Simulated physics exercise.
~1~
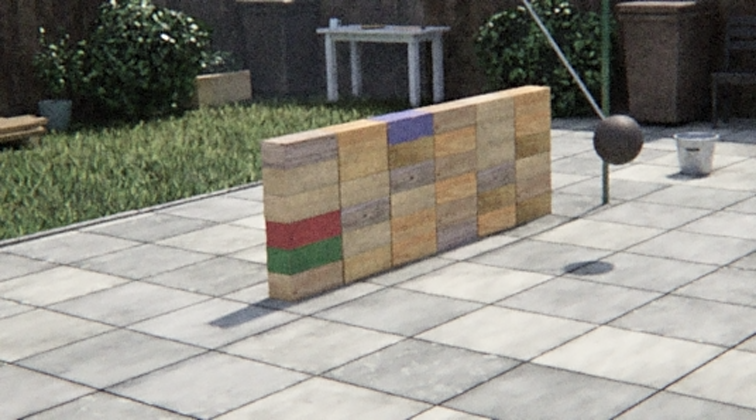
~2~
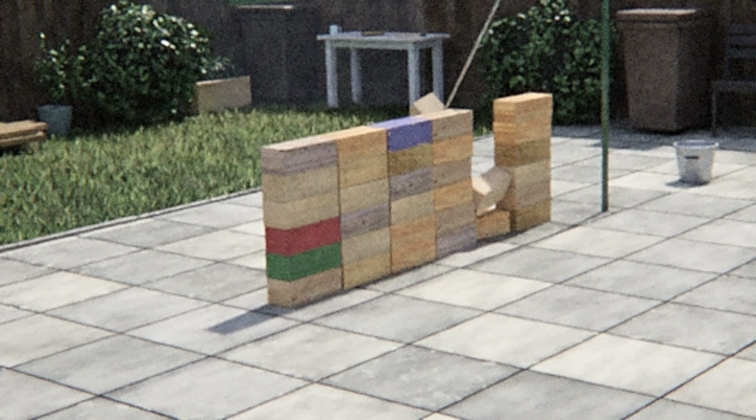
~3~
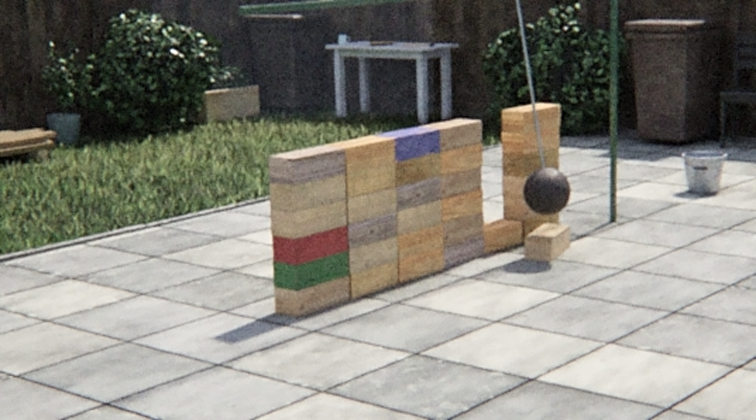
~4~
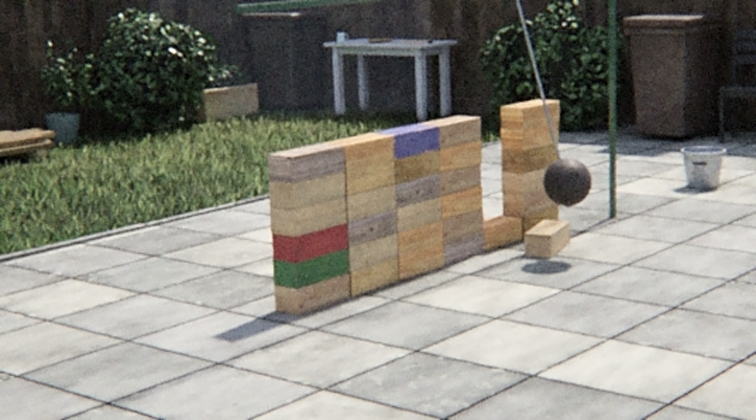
The video shows a dark ball on a line swinging into a wall of stacked wooden blocks on a patio, knocking a gap near its right end. The ball swings back through, and the rest, including the red, green and blue blocks, stays standing as it hangs over a fallen block.
